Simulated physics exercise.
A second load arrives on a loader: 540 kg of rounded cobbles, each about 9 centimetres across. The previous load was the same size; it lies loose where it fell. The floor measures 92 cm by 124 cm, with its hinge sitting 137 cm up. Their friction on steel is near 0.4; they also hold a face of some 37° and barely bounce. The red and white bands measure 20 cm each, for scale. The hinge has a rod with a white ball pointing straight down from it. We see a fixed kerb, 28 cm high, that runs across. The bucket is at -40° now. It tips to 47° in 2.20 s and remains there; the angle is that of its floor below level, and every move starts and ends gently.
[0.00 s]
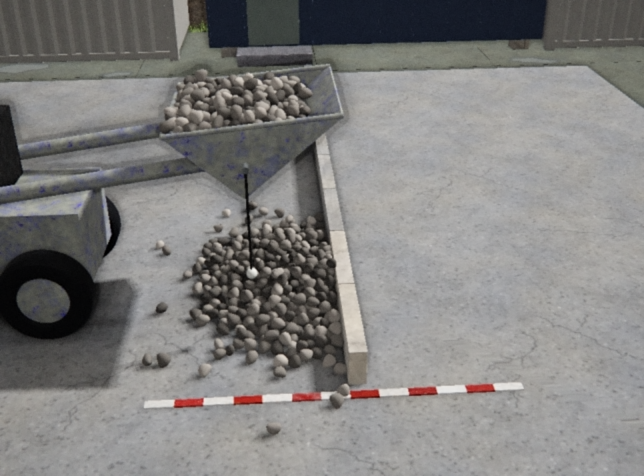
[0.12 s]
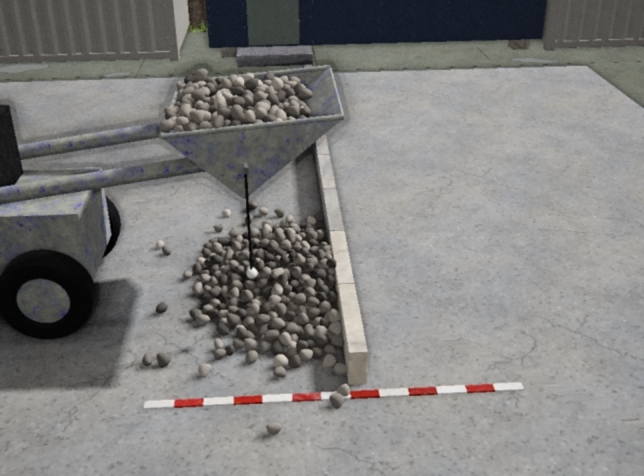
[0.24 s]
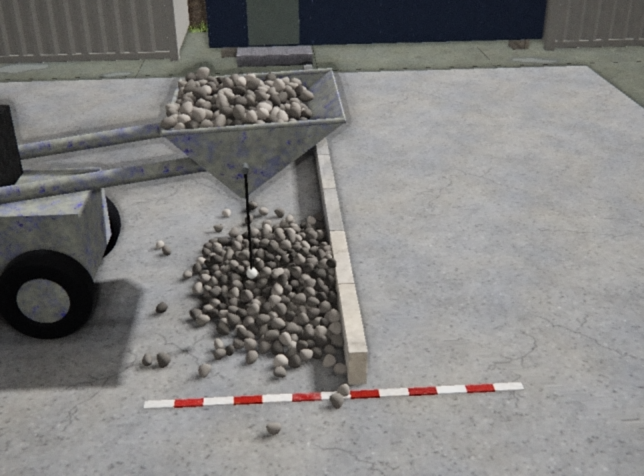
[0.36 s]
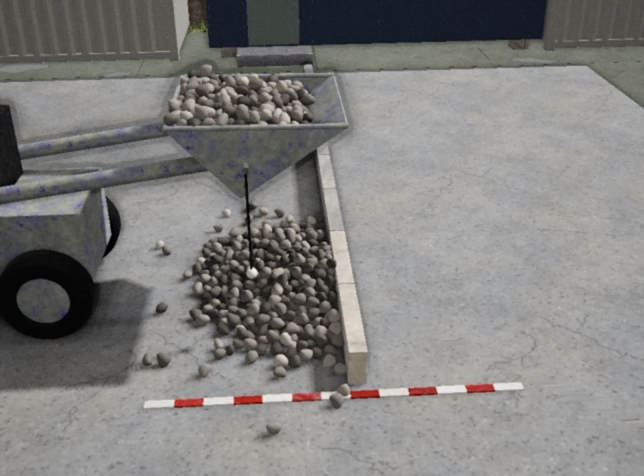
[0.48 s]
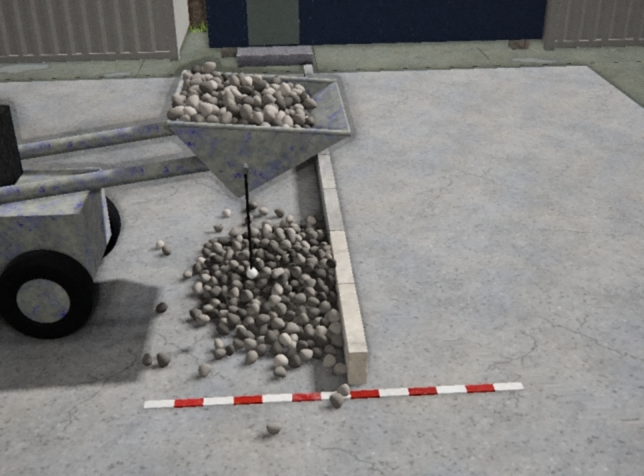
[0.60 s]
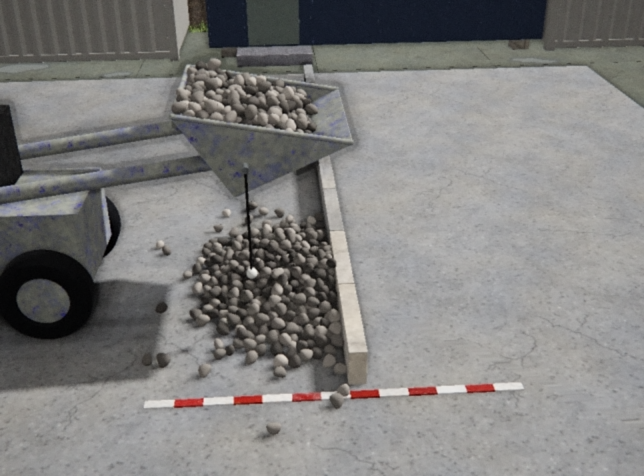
Concrete yard with a loader slowly tilting its raised bucket of grey stones forward above a loose stone pile beside a low kerb.
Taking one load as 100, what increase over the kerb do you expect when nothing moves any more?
70 out of 100.
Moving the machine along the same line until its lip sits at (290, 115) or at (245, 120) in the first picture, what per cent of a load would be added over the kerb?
Some 15 percent, and then 0 percent.
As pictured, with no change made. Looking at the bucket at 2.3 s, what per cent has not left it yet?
Some 5 percent, roughly.
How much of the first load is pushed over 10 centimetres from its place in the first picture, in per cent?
Close to 0 in a hundred of them.
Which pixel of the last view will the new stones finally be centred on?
Centre: Approx. (377, 269).
After 1.6 s the floor is at 33°; in per cent of one load, 82 in the bucket, 113 on this side of the kerb, 5 over the kerb; the foremost stones are at (363, 226).
After 2.3 s the floor is at 47°; in per cent of one load, 3 in the bucket, 140 on this side of the kerb, 58 over the kerb; the foremost stones are at (468, 269).
After 2.7 s the floor is at 47°; in per cent of one load, 0 in the bucket, 132 on this side of the kerb, 68 over the kerb; the foremost stones are at (520, 269).
After 5.4 s the floor is at 47°; in per cent of one load, 0 in the bucket, 131 on this side of the kerb, 70 over the kerb; the foremost stones are at (566, 264). Net gain over the kerb, 70.
